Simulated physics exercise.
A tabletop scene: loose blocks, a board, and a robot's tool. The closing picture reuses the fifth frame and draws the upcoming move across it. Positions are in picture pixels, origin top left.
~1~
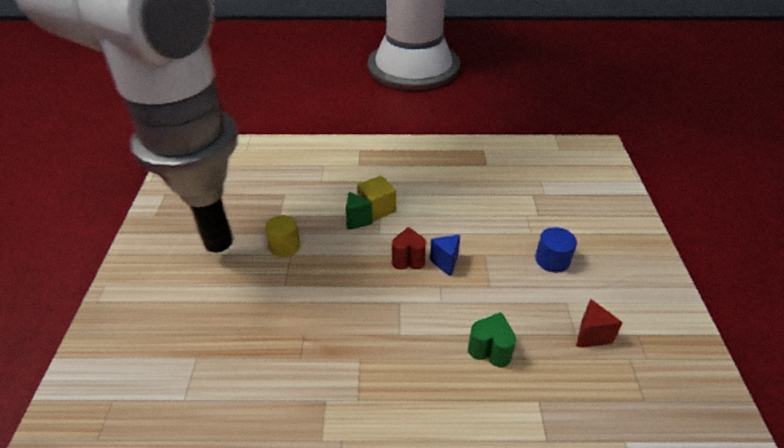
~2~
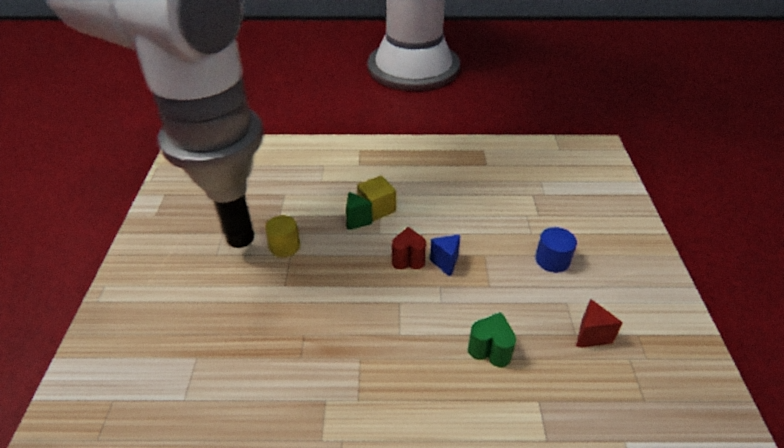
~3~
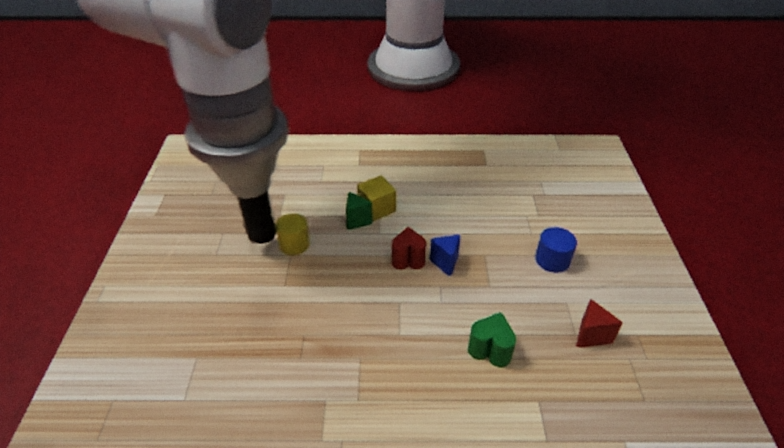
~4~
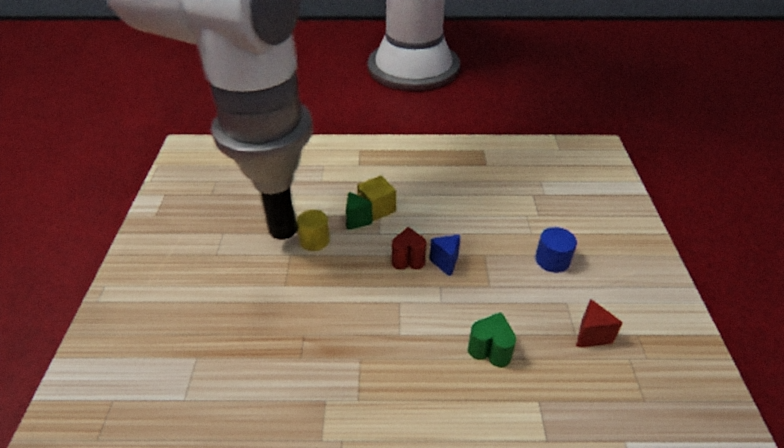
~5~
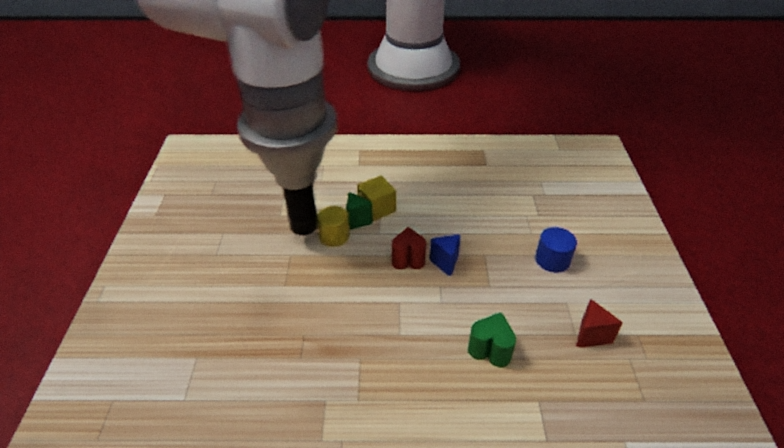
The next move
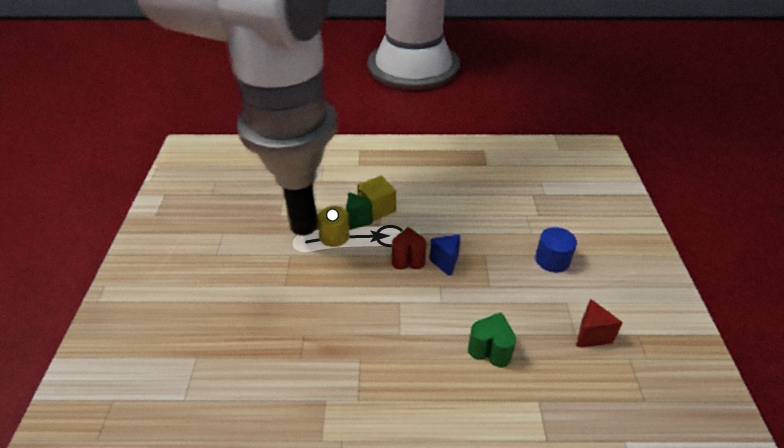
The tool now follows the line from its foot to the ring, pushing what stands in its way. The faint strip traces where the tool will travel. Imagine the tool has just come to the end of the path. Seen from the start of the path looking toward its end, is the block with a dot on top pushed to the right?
Yes - that is the case.
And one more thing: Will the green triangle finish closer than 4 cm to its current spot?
No
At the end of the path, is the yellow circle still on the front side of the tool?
I believe so.
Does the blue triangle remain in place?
Answer: Yes.
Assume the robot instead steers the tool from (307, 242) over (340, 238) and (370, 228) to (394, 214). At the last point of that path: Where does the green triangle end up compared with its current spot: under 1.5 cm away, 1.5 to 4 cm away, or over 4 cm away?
Above 4 cm.
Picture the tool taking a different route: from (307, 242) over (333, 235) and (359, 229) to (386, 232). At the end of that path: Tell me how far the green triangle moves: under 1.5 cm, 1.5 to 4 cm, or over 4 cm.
It travels more than 4 cm.
The drawn path runs from (307, 242) by way of (348, 237) to (390, 236); the dot is on the yellow circle.
On the path given first. Halfway along, tool (348, 222); yellow circle (377, 216); green triangle (391, 203), turned 55° anticlockwise; yellow square block (389, 184), turned 45° anticlockwise.
At the end, tool (390, 221); yellow circle (419, 219); green triangle (404, 201), turned 85° anticlockwise; yellow square block (389, 184), turned 45° anticlockwise; red heart-shaped block (416, 240), turned 40° clockwise; blue triangle not moved.
